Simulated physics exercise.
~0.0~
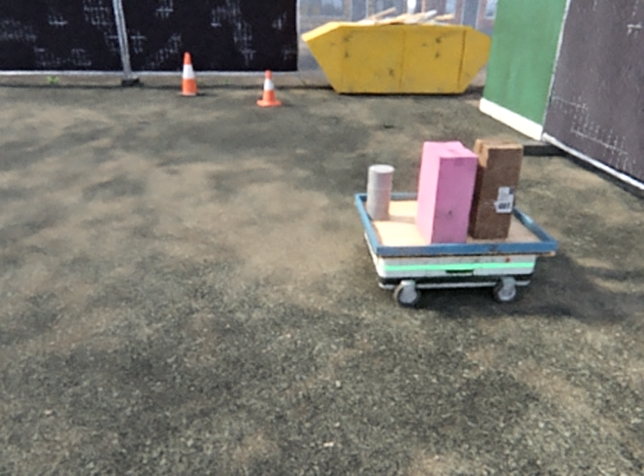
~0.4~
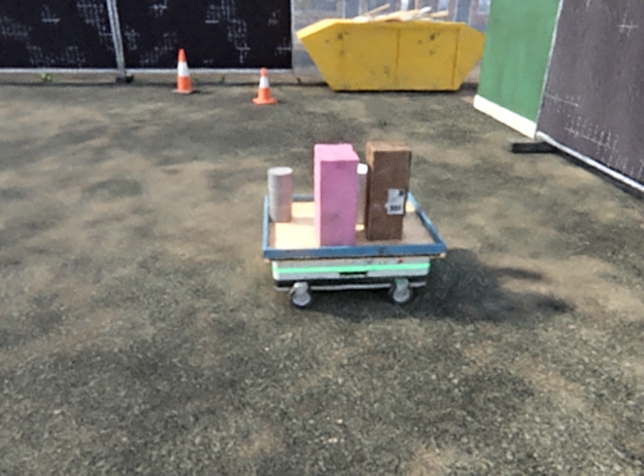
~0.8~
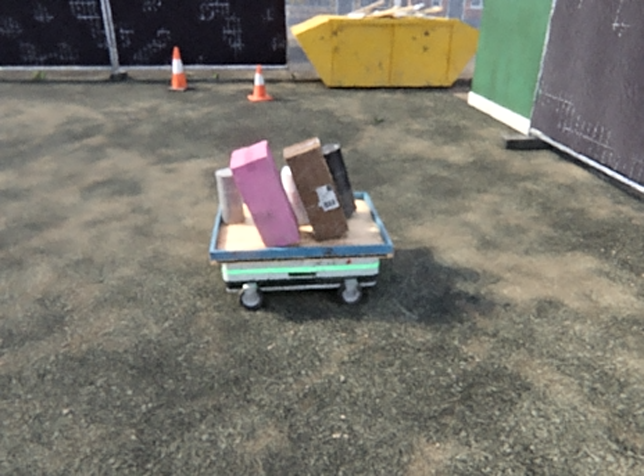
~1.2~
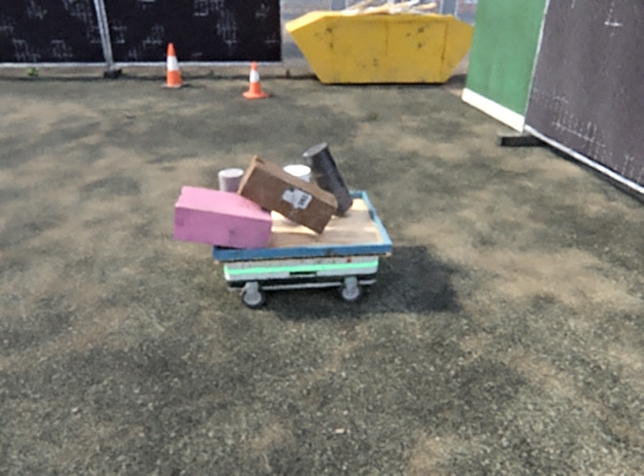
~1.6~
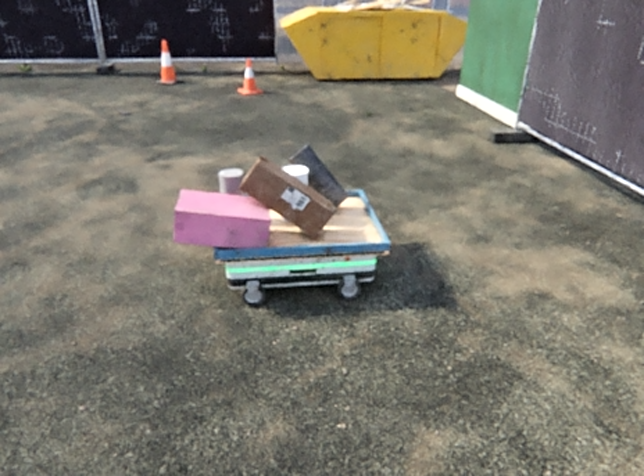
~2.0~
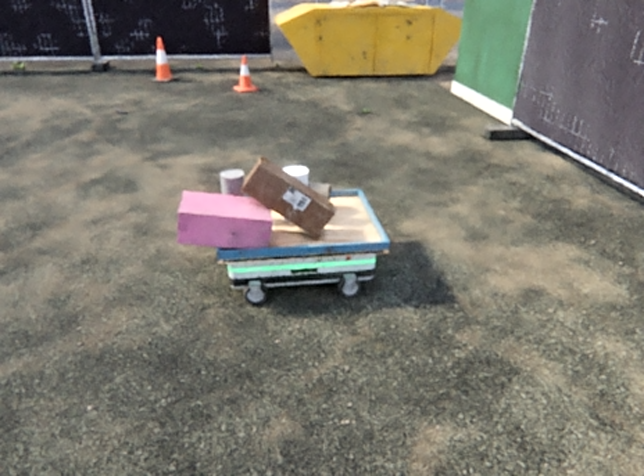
The video shows a low cart carrying loose boxes and canisters leftward across rough ground until it stops. The pink and brown boxes tip over to the left, then a black canister topples behind them, while the grey and white canisters stay upright on the cart.
